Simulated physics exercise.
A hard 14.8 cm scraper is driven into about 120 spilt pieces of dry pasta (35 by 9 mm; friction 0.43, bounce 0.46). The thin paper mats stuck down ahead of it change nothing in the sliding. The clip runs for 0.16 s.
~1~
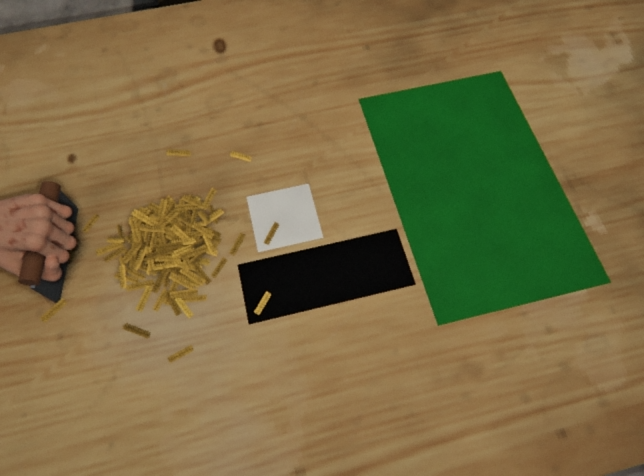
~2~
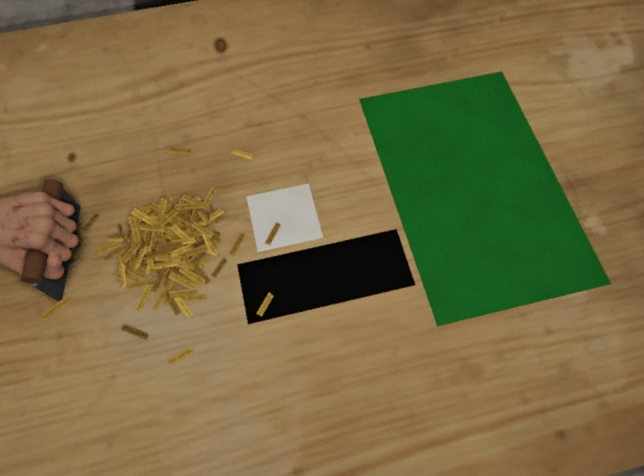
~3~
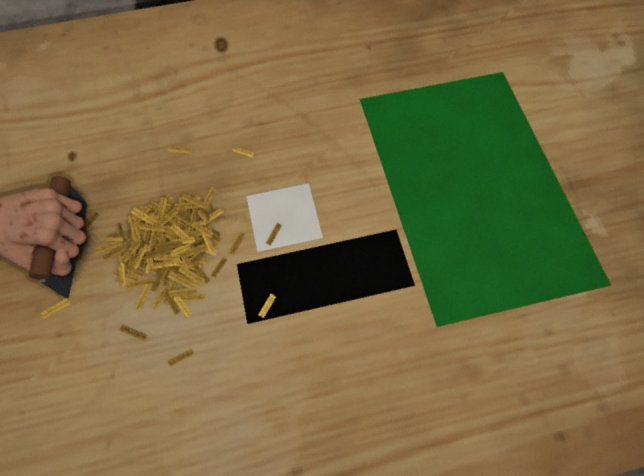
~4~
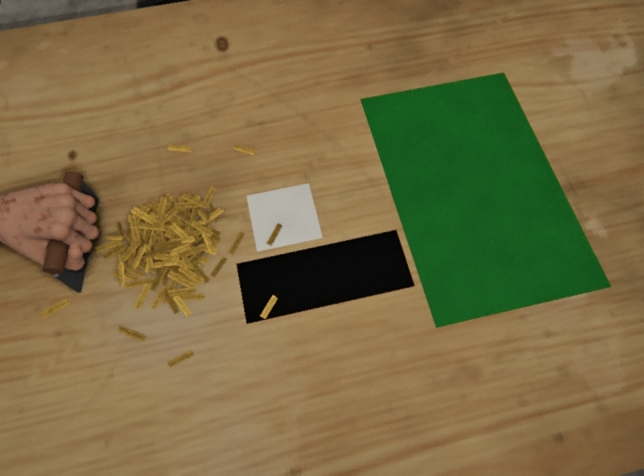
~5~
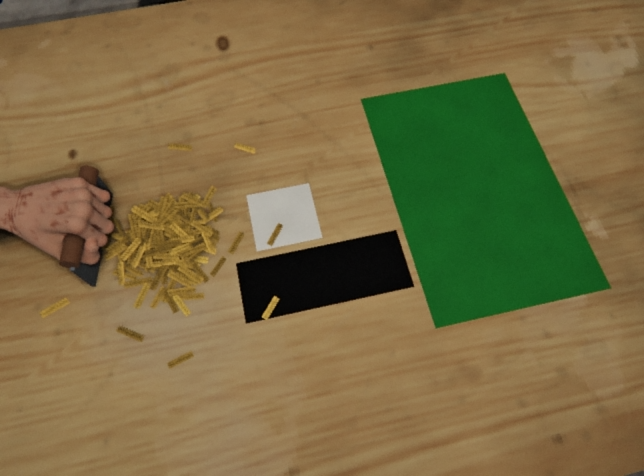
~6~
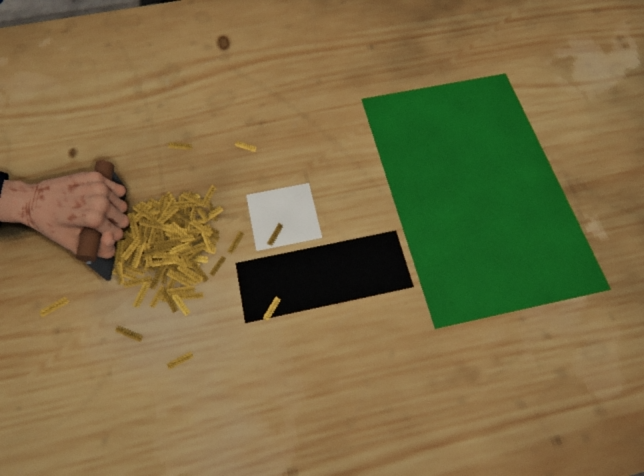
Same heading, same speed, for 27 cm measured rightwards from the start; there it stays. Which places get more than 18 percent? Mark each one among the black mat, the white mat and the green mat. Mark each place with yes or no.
For black mat: No. For white mat: Yes. For green mat: No.
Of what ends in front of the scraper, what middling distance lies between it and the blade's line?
Typical distance: Close to 7 cm.
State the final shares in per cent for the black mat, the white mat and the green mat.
The shares come out as black mat 15, white mat 30 and green mat 0.
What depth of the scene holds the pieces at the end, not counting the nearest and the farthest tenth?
Roughly 18 cm.
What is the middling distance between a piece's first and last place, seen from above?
About 16 cm.
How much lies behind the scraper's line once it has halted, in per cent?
Reading: Around 25 %.
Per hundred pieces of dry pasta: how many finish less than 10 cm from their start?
I'd put it at around 25 per cent.
Then, 0.19 s after the last picture, scraper 20 cm from its start, spill 17 cm wide; off the mats 95 %.
Then, 0.39 s after the last picture, scraper 27 cm from its start, spill 19 cm wide; black mat 15 %, white mat 40 %, off the mats 50 %.
Then, 0.55 s after the last picture, scraper 27 cm from its start, spill 20 cm wide; black mat 15 %, white mat 30 %, off the mats 55 %.
In the end, black mat 15 %, white mat 30 %, green mat 0 %, off the mats 55 %.
